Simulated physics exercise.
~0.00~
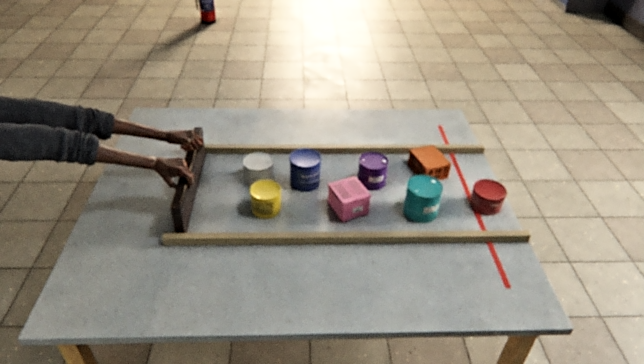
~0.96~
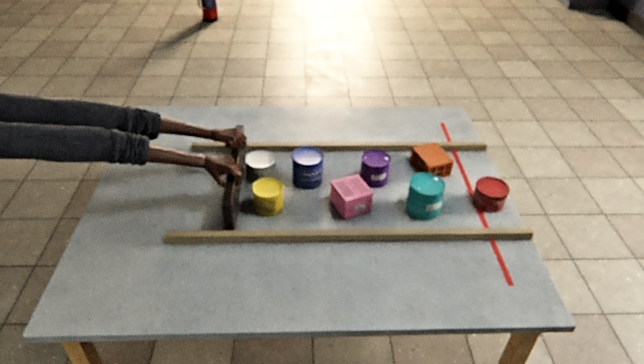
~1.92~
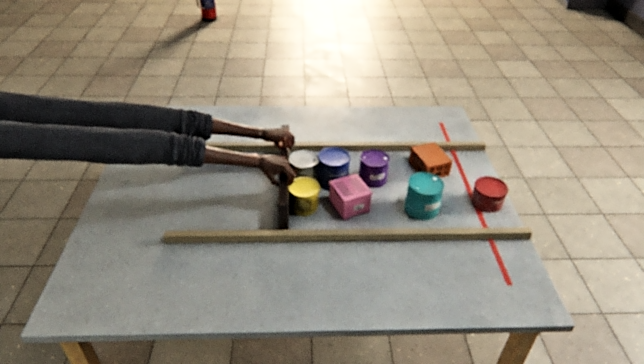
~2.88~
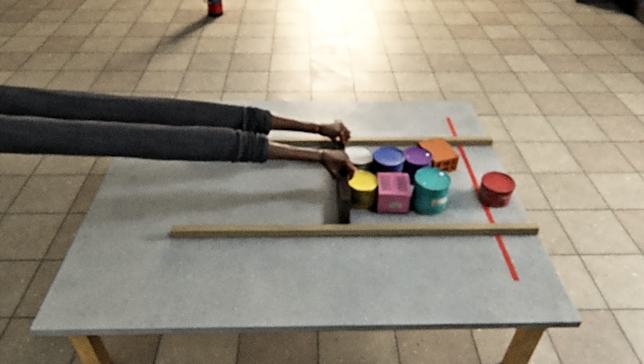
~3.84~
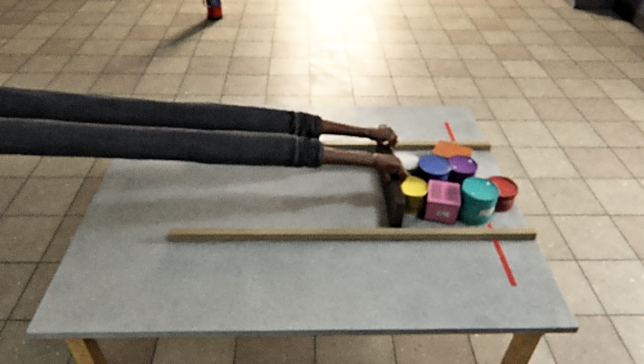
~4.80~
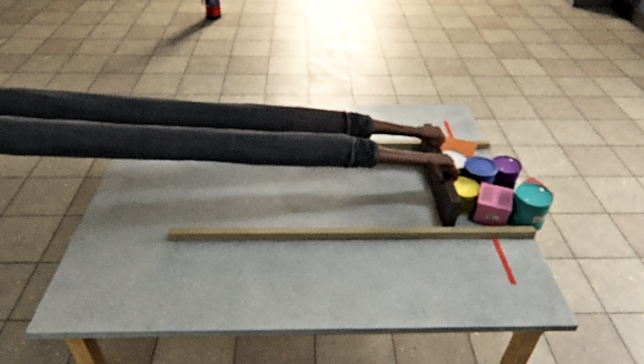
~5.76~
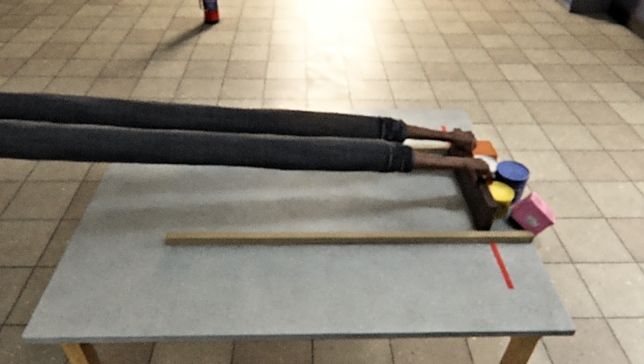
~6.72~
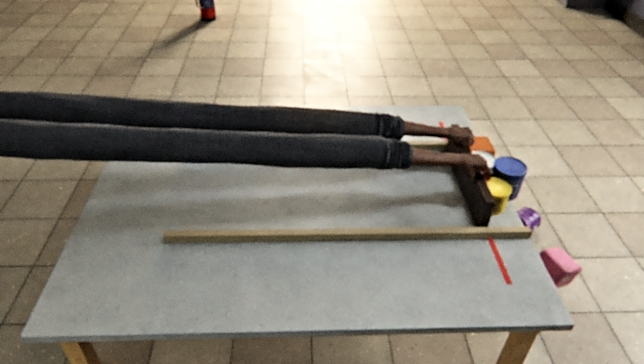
On a grey tabletop, two hands pushing a plank rightward, bunching colourful pails and boxes together and sending several over the edge.
